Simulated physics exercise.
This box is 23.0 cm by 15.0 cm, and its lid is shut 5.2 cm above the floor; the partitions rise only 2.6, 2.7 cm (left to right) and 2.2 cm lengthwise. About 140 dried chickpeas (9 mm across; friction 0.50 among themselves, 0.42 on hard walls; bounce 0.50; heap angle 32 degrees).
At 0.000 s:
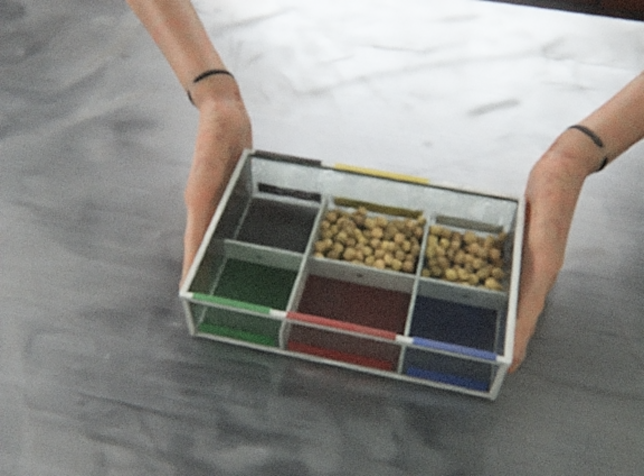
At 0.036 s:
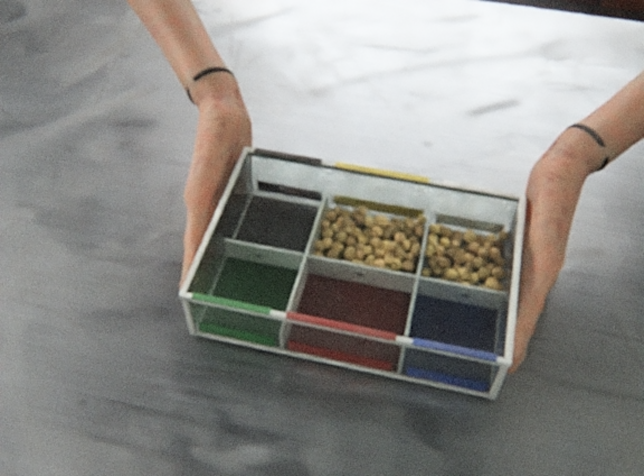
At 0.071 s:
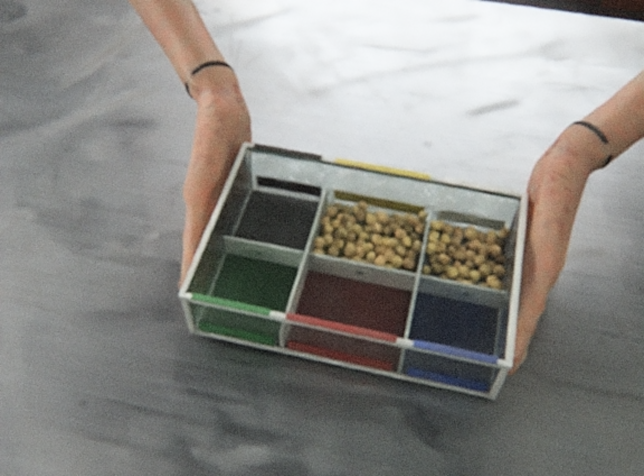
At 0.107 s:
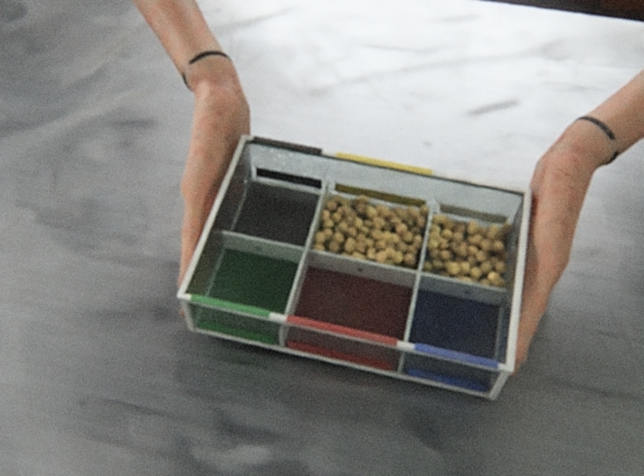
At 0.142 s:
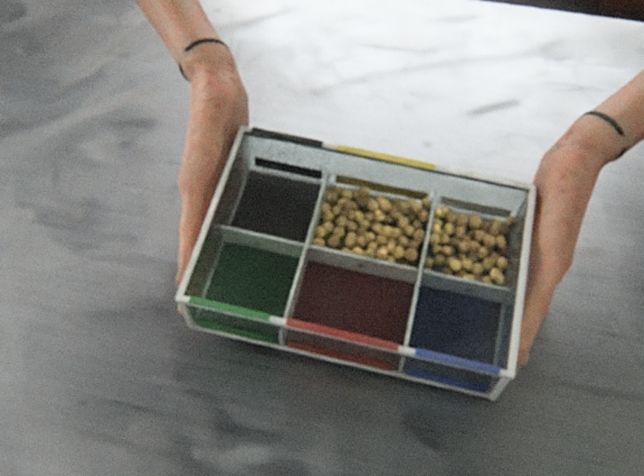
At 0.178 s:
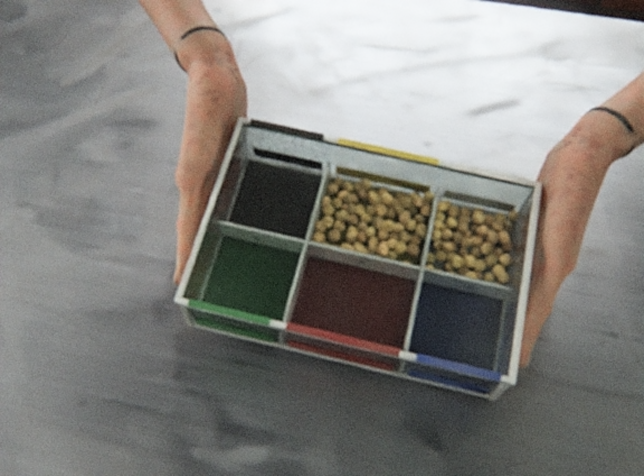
Clear box of coloured compartments, two holding small round tan pieces, tilting slightly as two hands raise its far side.
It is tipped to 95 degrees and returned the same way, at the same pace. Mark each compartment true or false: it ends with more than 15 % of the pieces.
Red: True, blue: True, green: False, yellow: False, white: False, black: False.
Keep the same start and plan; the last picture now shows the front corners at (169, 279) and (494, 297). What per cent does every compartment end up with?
Each compartment ends with this per cent: Red 0, blue 0, green 0, yellow 20, white 5 and black 70.
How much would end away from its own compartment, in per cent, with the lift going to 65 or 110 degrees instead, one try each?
I'd expect close to 10 and then close to 100 per cent.
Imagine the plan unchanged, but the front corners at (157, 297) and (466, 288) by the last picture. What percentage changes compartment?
That would be some 95 in a hundred.
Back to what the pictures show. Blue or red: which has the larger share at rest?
The blue compartment ends up with more.
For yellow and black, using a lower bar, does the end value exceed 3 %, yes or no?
Yellow yes; black no.
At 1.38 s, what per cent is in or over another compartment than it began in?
I'd say around 85 per cent.
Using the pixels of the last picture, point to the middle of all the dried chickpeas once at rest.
About (434, 353).
After 0.90 s, tilt 95 degrees; red 5 %, blue 20 %, yellow 45 %, white 25 %.
Then, at 1.38 s, tilt 42 degrees; red 25 %, blue 60 %, yellow 5 %, white 10 %.
Then, at 1.93 s, tilt 0 degrees; red 25 %, blue 60 %, yellow 5 %, white 10 %.
At rest (2.3 s), red 25 %, blue 60 %, green 0 %, yellow 5 %, white 10 %, black 0 %.
